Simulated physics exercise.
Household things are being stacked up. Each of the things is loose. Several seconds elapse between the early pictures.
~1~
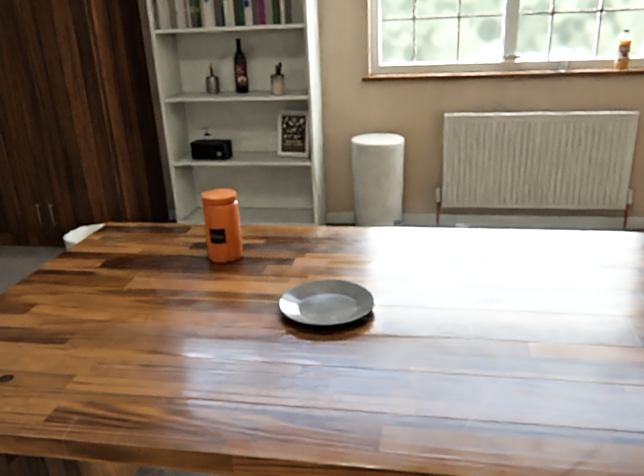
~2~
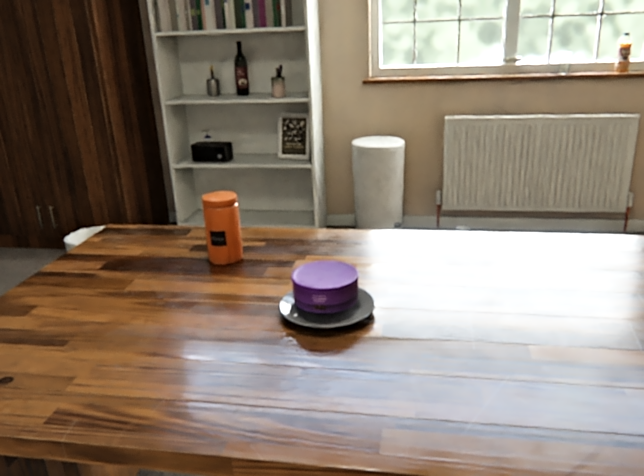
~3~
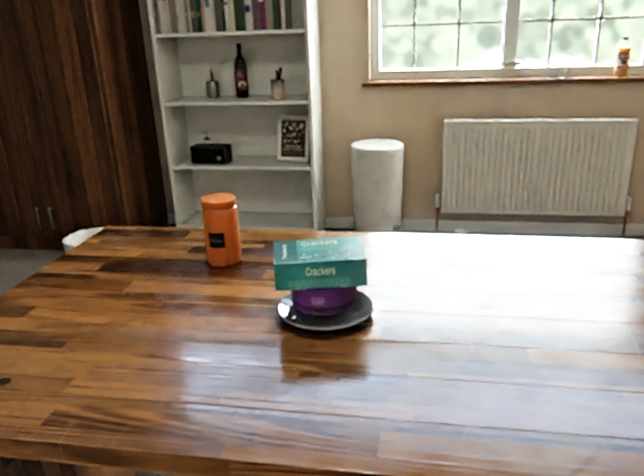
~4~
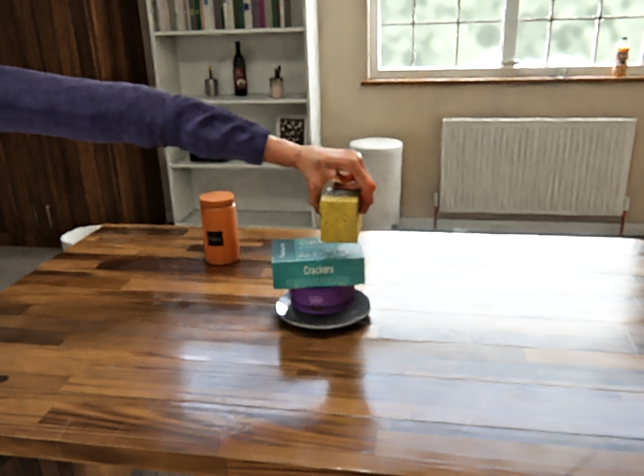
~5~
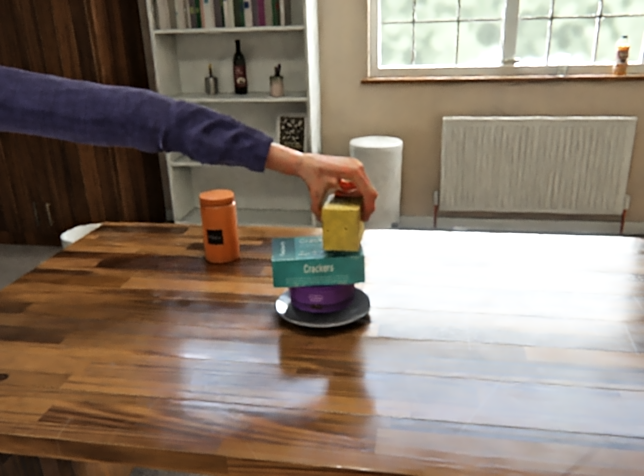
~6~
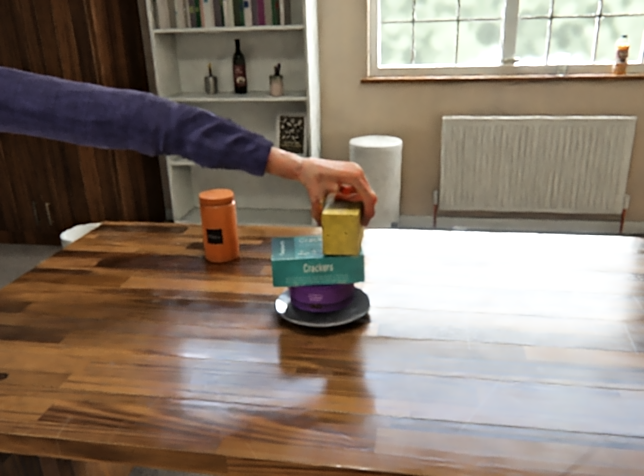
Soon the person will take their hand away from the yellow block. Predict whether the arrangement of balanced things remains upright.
It remains upright.
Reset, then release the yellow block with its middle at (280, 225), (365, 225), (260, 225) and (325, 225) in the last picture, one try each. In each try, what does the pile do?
Outcomes in order: No collapse, a collapse, a collapse, no collapse.
Then, 0.20 s on from there, no change.
Then, 0.40 s on from there, yellow block resting near (343, 227).
In the end, all 5 unmoved. At the end, from the last picture's camera, yellow block near (343, 227). The pile holds.
